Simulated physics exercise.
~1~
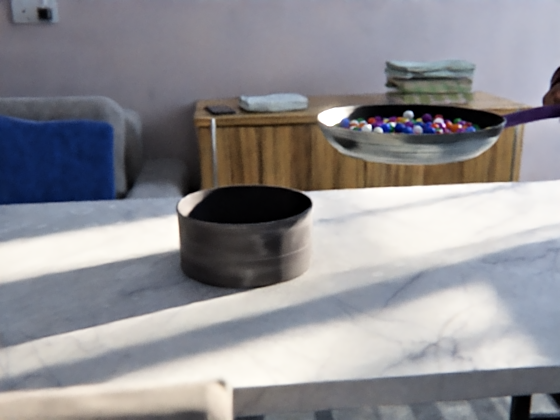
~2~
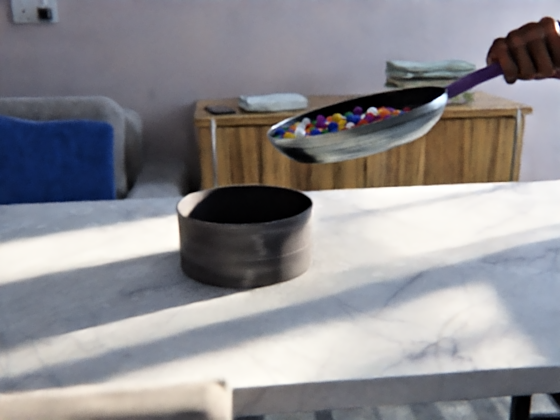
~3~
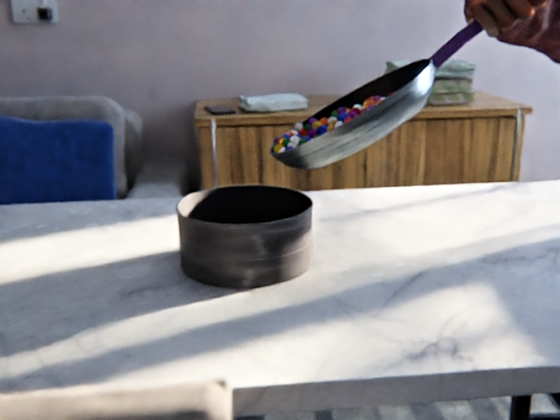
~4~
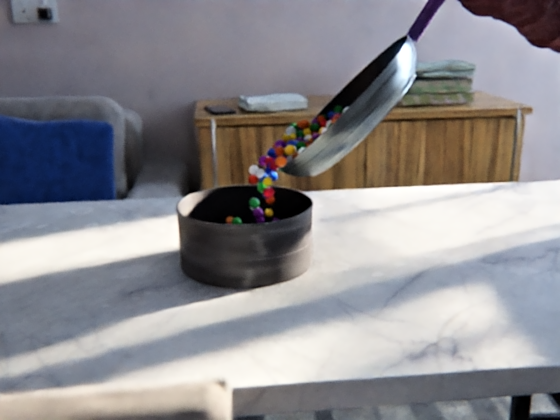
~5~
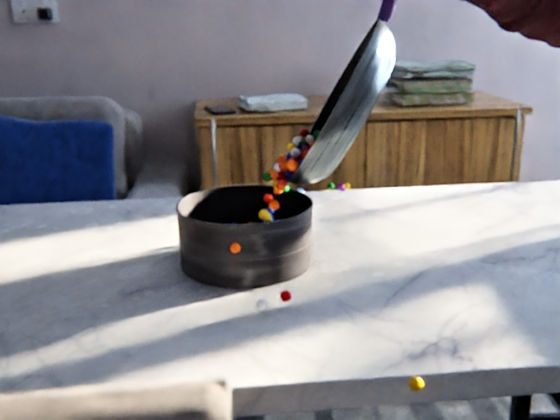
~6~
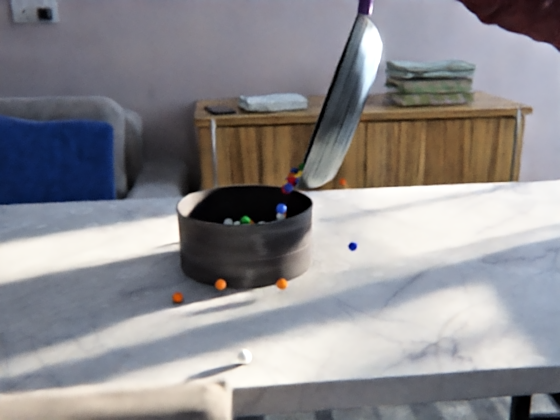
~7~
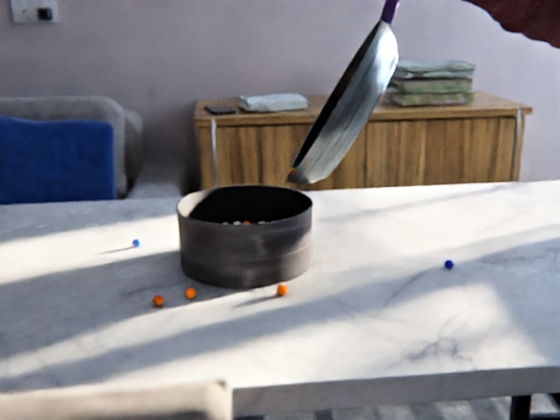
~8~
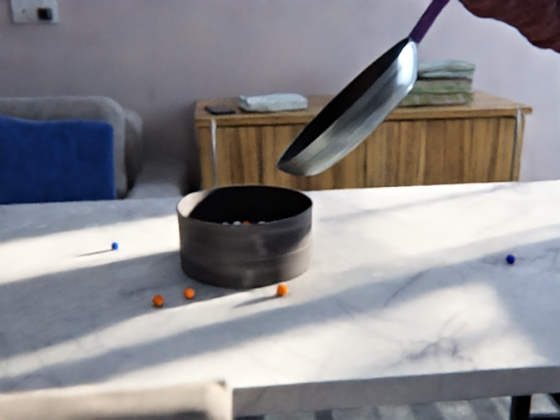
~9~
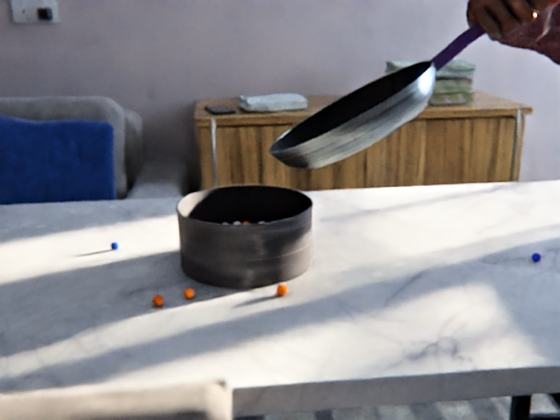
A hand-held pan tips colourful beads into a dark pot, scattering a few, then tilts back.
